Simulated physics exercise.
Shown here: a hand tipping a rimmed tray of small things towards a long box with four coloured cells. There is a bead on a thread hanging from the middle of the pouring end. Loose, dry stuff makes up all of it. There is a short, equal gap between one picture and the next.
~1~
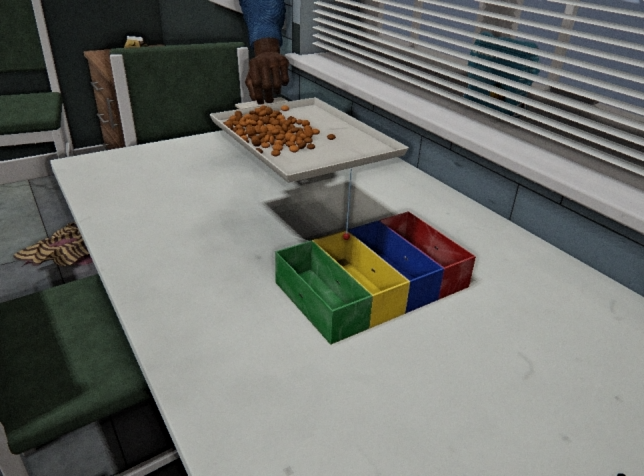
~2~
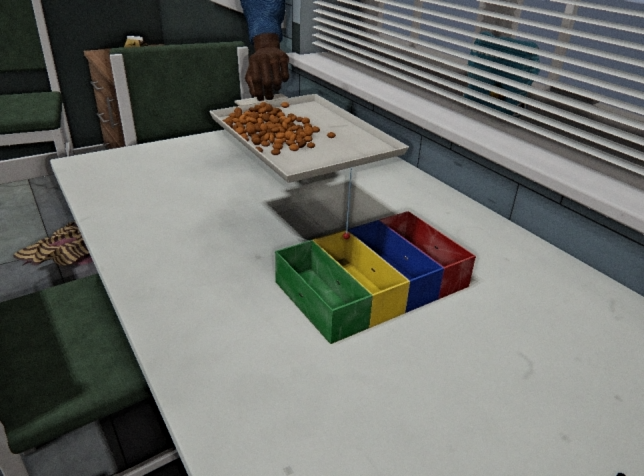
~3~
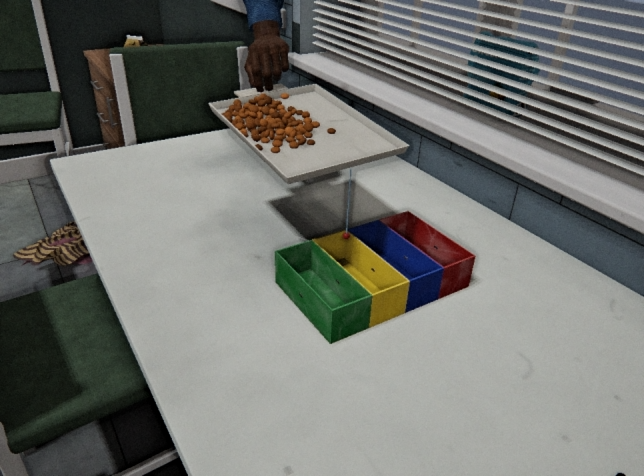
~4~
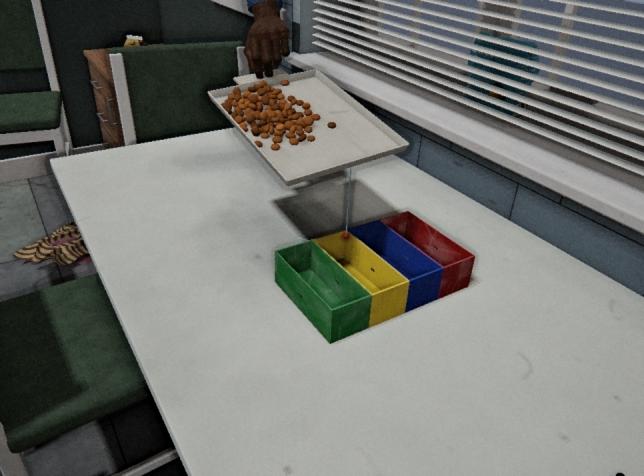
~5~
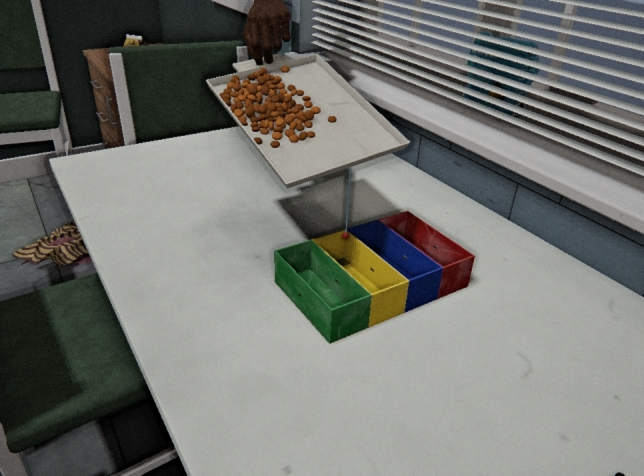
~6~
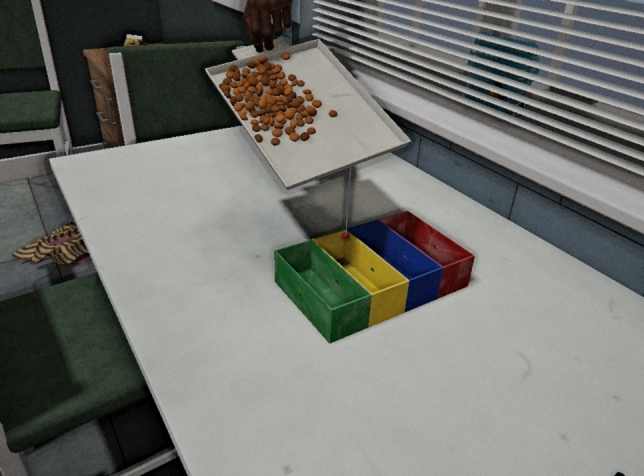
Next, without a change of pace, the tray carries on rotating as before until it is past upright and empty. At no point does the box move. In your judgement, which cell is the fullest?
In my judgement the green cell is fullest.
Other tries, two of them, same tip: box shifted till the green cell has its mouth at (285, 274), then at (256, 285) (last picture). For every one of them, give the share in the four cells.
Roughly 90% on the first try and 90% on the second.
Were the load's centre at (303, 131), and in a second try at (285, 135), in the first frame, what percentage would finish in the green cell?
Close to 50 per cent, followed by close to 60 per cent.
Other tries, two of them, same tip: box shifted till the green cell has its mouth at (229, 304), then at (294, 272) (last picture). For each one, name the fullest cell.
So the first one goes to the blue one and the second to green.
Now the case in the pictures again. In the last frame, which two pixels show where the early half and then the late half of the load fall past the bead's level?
The leading part at (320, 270), the rest of it at (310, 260).
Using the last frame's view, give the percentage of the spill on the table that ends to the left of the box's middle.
I'd put it at around 100 per cent.
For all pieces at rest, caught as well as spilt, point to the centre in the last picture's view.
I'd mark it at roughly (325, 317).
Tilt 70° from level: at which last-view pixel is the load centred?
Roughly (305, 191).
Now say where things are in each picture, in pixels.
In the first frame, corners of the pouring end at (288, 174) and (405, 147), level; middle of the load at (269, 129), bits of cat kibble; bead on its thread at (347, 236); green cell at (351, 317); yellow cell at (390, 302); blue cell at (425, 288); red cell at (457, 275).
In the second frame, corners of the pouring end at (288, 174) and (405, 146), level; middle of the load at (269, 127).
In the third frame, corners of the pouring end at (288, 176) and (405, 145), tipped barely, lowest at the left corner; middle of the load at (269, 121).
In the fourth frame, corners of the pouring end at (288, 178) and (406, 143), tipped a little, lowest at the left corner; middle of the load at (268, 113).
In the fifth frame, corners of the pouring end at (288, 181) and (406, 141), tipped clearly, lowest at the left corner; middle of the load at (268, 105).
In the sixth frame, corners of the pouring end at (288, 184) and (407, 140), tipped clearly, lowest at the left corner; middle of the load at (268, 97), a small part on the move; green cell at (351, 316); yellow cell at (389, 301); blue cell at (424, 287); red cell at (456, 274).
Soon after the last picture, tray tipped steeply; about half on the tray; a small part in the green cell; about a third falling or outside the box.
A little later, tray tipped past a quarter turn; about two thirds in the green cell; a small part in the yellow cell; about a third falling or outside the box.
Later still, tray tipped past a quarter turn; about two thirds in the green cell; a small part in the yellow cell; about a third falling or outside the box.
At rest, tray tipped past a quarter turn; about two thirds in the green cell; a small part in the yellow cell; none in the blue cell; none in the red cell; about a third outside the box.
